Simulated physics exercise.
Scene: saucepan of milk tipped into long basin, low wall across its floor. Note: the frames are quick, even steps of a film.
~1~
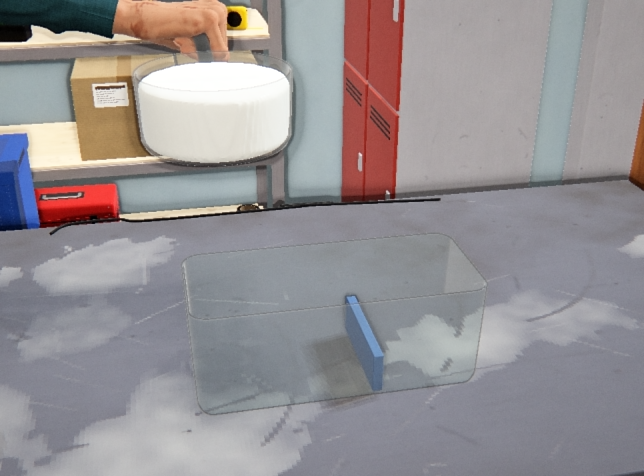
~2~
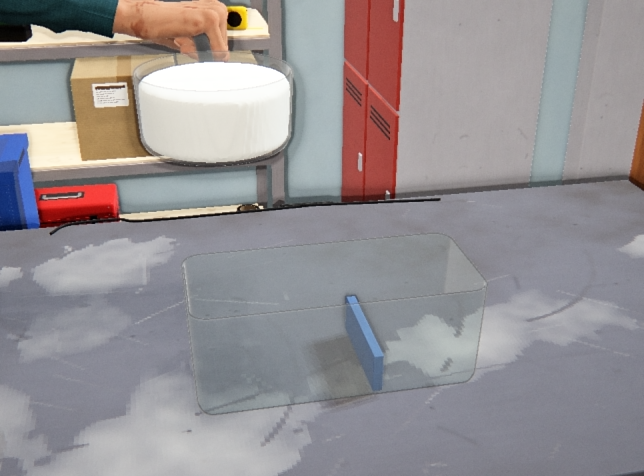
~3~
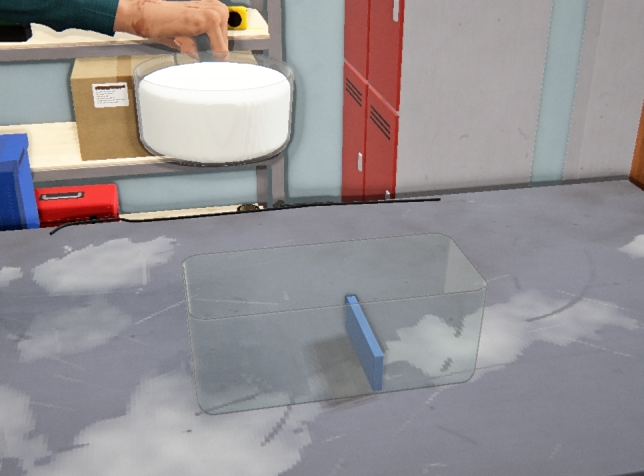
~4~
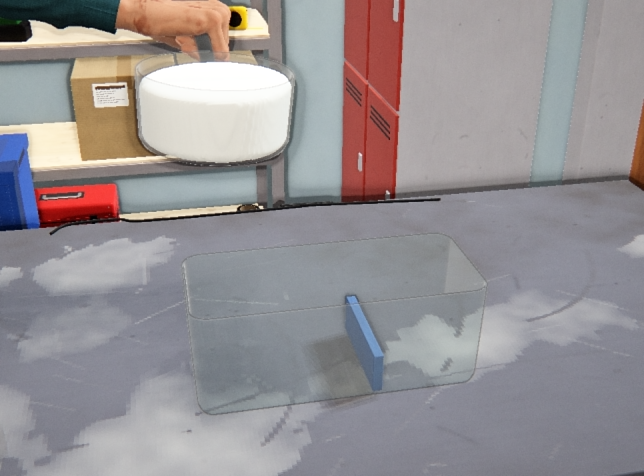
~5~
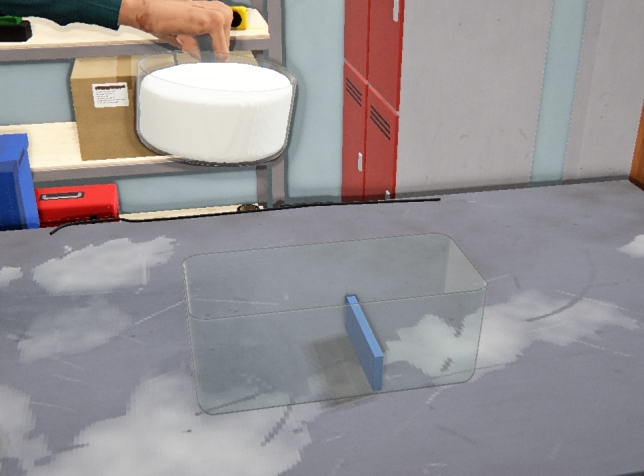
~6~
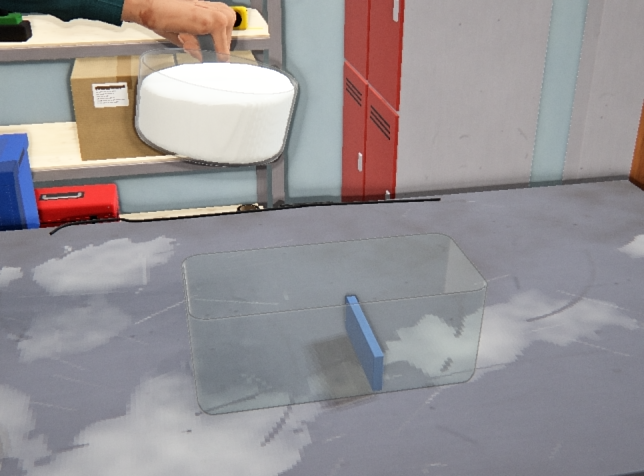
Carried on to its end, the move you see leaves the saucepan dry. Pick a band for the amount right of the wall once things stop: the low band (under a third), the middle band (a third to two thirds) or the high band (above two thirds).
The middle band.
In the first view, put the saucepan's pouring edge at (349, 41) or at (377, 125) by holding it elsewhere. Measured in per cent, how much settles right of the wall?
In turn 75 and 75 in a hundred.
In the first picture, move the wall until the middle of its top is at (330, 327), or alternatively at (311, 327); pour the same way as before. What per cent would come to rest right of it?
Roughly 75 % and then 90 %.
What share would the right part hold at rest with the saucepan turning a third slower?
It comes to around 55 per cent.
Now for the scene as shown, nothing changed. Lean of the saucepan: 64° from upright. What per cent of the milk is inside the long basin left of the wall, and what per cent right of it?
The left part gets 5 percent; the right part gets 5 percent.
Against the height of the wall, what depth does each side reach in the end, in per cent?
About 40 left, about 70 right.
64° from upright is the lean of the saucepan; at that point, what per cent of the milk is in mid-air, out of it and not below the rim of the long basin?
Some 35 per cent, I'd say.
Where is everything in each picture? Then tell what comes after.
In the first frame, it leans 0°; its right rim is at (290, 68); the milk meets the walls at (137, 84) and (287, 77); the long basin's rim runs from (185, 288) to (468, 260); the wall's top is at (364, 326).
In the second frame, it leans 0°; its right rim is at (290, 69); the milk meets the walls at (137, 84) and (287, 77).
In the third frame, it leans 2°; its right rim is at (291, 71); the milk meets the walls at (138, 83) and (288, 78).
In the fourth frame, it leans 4°; its right rim is at (292, 74); the milk meets the walls at (139, 83) and (289, 78).
In the fifth frame, it leans 7°; its right rim is at (294, 78); the milk meets the walls at (141, 83) and (290, 79).
In the sixth frame, it leans 11°; its right rim is at (295, 83); the milk meets the walls at (140, 83) and (290, 79).
A moment on, the saucepan is tipped part way and 55 per cent is still to pour, 4 is left of the wall and 4 right of it.
Next, the saucepan is tipped on its side and 12 per cent is still to pour, 21 is left of the wall and 52 right of it.
Then the saucepan is tipped on its side and 2 per cent is still to pour, 41 is left of the wall and 53 right of it.
Later the saucepan is tipped on its side and 0 per cent is still to pour, 45 is left of the wall and 53 right of it.
In the end 45 per cent lies left of the wall, 53 right of it and 1 outside.
